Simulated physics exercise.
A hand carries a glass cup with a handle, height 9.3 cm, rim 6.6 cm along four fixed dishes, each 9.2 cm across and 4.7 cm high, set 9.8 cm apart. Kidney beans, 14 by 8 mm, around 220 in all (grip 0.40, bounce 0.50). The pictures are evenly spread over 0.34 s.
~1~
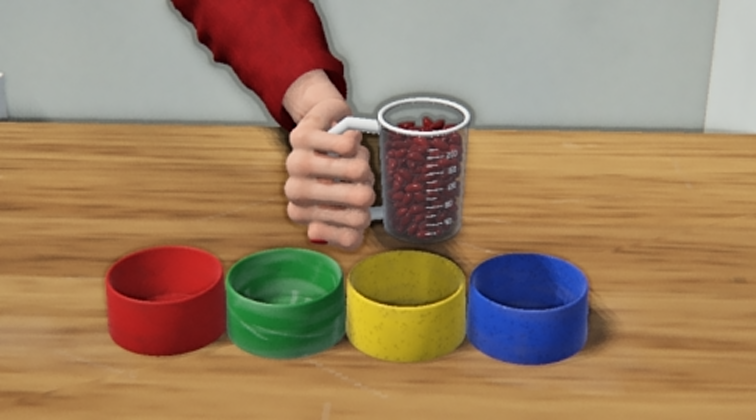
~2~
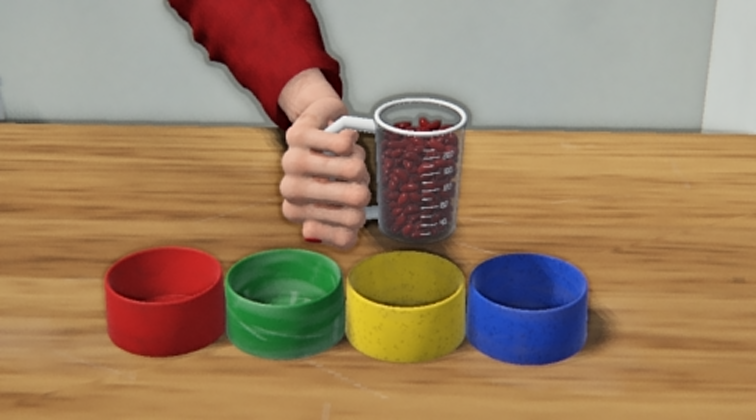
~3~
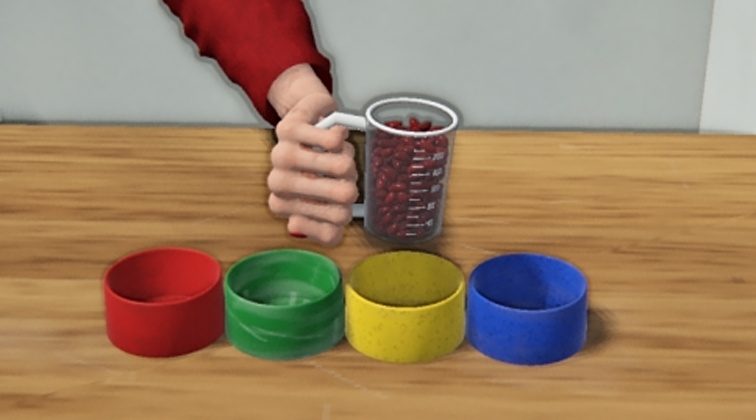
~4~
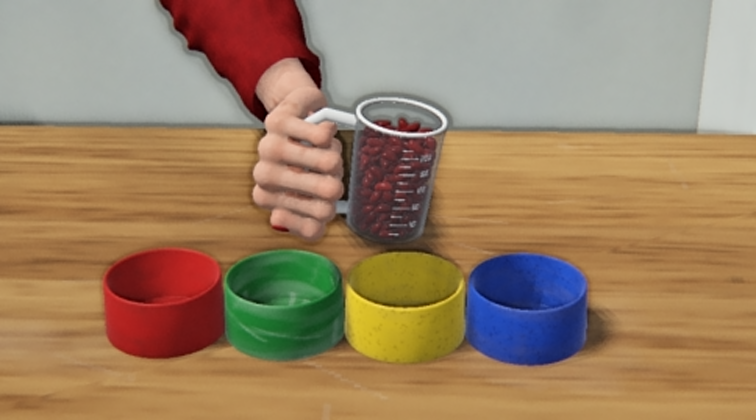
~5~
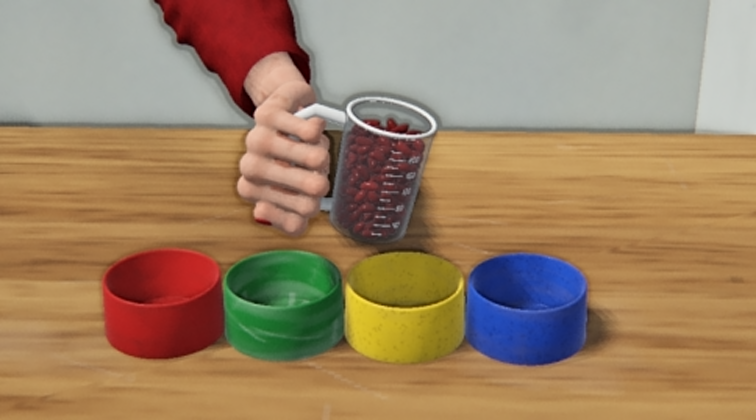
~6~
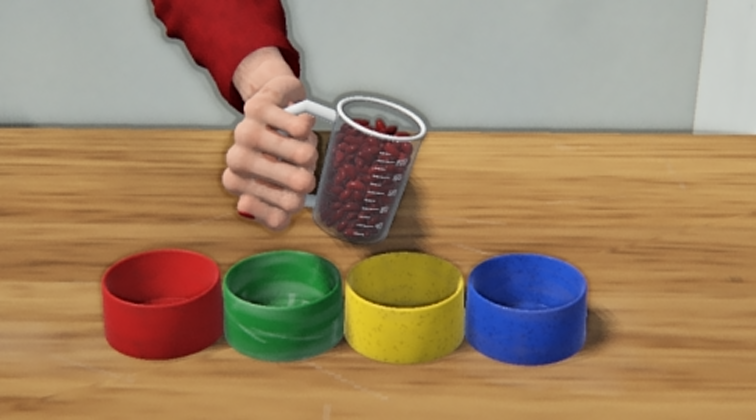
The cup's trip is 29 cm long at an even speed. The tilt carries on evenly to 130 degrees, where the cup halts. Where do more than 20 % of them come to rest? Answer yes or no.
Red dish: Yes; blue dish: No; green dish: No; yellow dish: No; on the counter: No.
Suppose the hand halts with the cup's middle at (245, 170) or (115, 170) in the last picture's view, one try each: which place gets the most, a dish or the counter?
The winner: Green; red.
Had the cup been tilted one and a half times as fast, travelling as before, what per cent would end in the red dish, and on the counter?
Red 60; counter 10.
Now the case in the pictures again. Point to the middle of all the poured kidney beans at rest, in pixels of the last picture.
Around (156, 302).
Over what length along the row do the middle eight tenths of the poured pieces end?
Some 5 cm.
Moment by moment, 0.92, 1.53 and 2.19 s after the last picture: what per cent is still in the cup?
In turn: 100, 75, 0.
Then, 0.92 s after the last picture, tilt 69 degrees; cup holds 100 %.
Then, 1.53 s after the last picture, tilt 104 degrees; cup holds 75 %, red 20 %.
Then, 2.19 s after the last picture, tilt 130 degrees; cup holds 0 %, red 100 %.
In the end, red 100 %, blue 0 %, green 0 %, yellow 0 %, counter 0 %.
